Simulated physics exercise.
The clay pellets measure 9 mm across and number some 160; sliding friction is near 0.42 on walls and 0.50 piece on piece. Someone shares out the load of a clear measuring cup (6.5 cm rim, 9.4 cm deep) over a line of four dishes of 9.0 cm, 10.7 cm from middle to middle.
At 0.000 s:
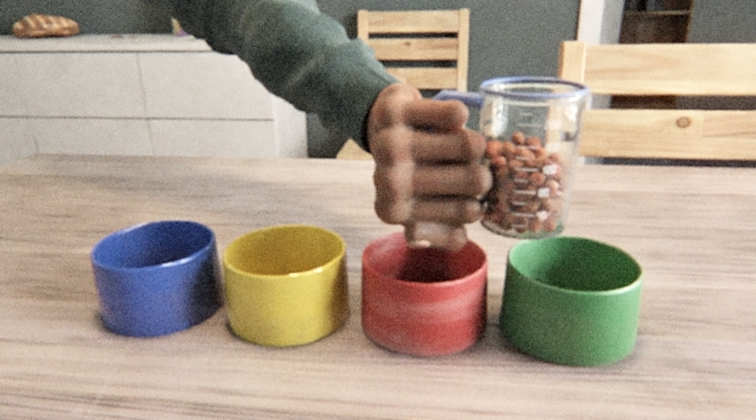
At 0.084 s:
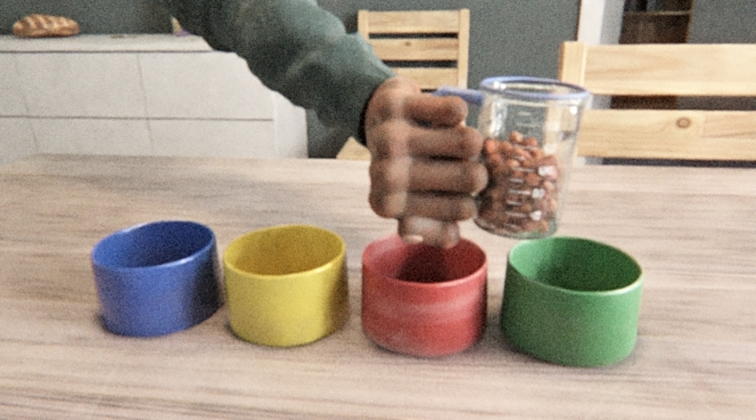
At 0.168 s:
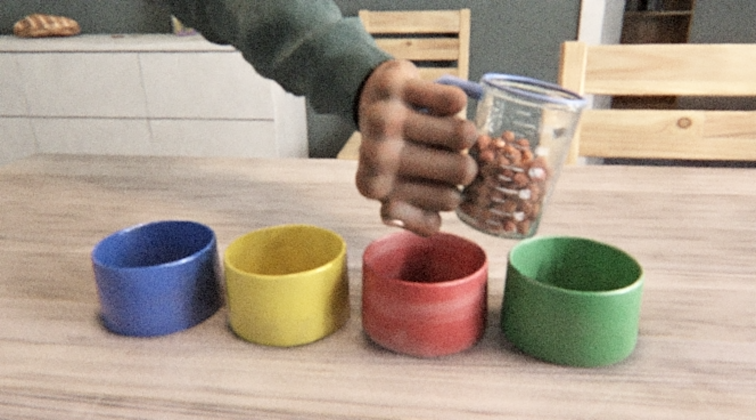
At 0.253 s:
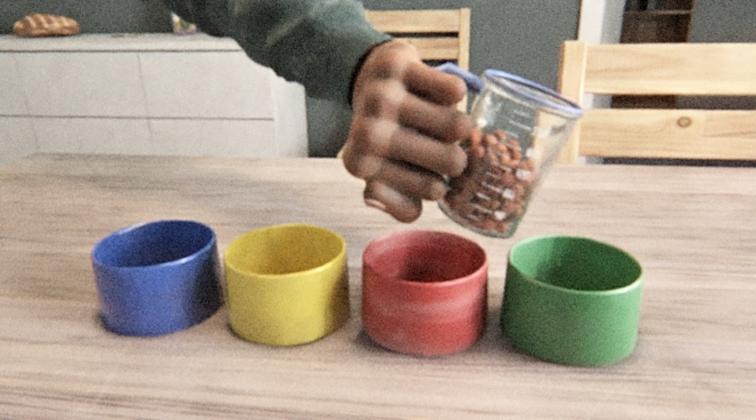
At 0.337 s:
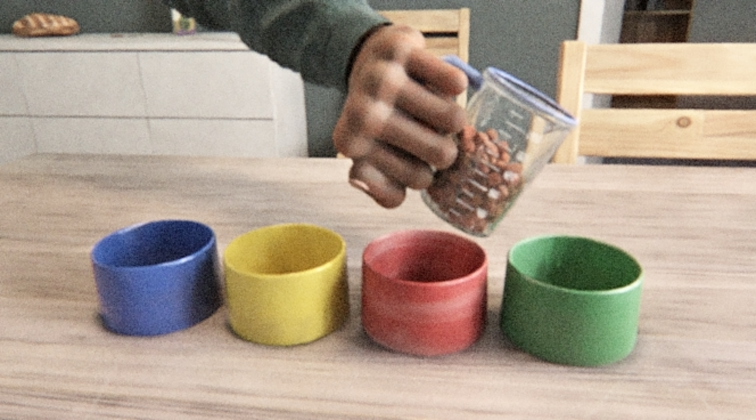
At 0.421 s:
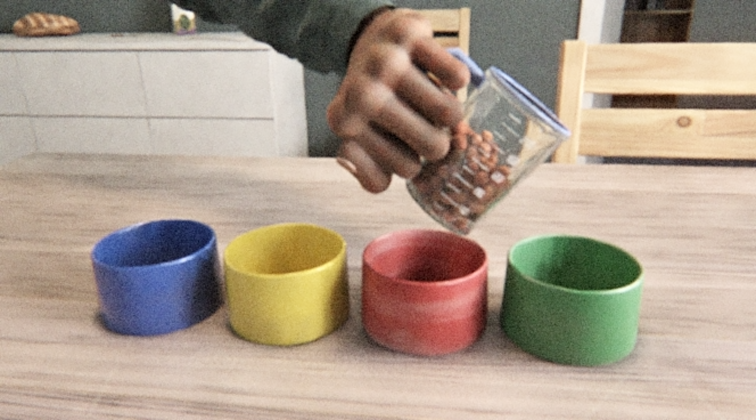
On a wooden table, a hand tilting a clear measuring cup of brown pellets rightward above blue, yellow, red and green dishes.
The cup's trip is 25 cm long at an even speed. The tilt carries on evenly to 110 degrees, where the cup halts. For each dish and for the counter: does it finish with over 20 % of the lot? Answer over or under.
Red dish: Over; blue dish: Under; green dish: Under; yellow dish: Under; on the counter: Under.
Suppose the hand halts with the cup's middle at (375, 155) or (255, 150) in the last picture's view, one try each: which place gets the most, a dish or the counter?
The winner: Red; red.
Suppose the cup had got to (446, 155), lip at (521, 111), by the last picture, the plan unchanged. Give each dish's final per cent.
Red 0, blue 0, green 0, yellow 100.
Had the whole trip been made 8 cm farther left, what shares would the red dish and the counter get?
In that case red 10; counter 30.
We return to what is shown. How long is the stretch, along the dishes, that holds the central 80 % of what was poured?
Some 6 cm.
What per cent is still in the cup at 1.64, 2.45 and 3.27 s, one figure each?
About 35, 0, 0.
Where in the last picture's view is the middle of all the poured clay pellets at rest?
At about (420, 298).
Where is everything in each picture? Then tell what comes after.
Cup at (527, 158), tilt 0 degrees, lip at (585, 88), moved 0.0 cm; middle of the pieces at (519, 176); green dish at (573, 262); red dish at (424, 255); yellow dish at (285, 249); blue dish at (155, 243), in the first picture.
Cup at (524, 158), tilt 3 degrees, lip at (585, 91), moved 0.2 cm; middle of the pieces at (514, 176), in the second picture.
Cup at (514, 158), tilt 11 degrees, lip at (584, 99), moved 0.9 cm; middle of the pieces at (502, 175), in the third picture.
Cup at (503, 157), tilt 20 degrees, lip at (580, 109), moved 1.6 cm; middle of the pieces at (489, 172), in the fourth picture.
Cup at (492, 156), tilt 29 degrees, lip at (574, 120), moved 2.3 cm; middle of the pieces at (475, 170), in the fifth picture.
Cup at (482, 156), tilt 38 degrees, lip at (567, 132), moved 3.0 cm; middle of the pieces at (463, 167); green dish at (574, 261); red dish at (425, 254); yellow dish at (285, 248); blue dish at (155, 242). The cup turns about 105 degrees a second and travels 8 cm a second, in the sixth picture.
After 1.64 s, tilt 110 degrees; cup holds 35 %, red 65 %.
After 2.45 s, tilt 110 degrees; cup holds 0 %, red 90 %.
After 3.27 s, tilt 110 degrees; cup holds 0 %, red 90 %.
In the end, at 3.6 s, red 90 %, blue 0 %, green 0 %, yellow 0 %, counter 10 %.
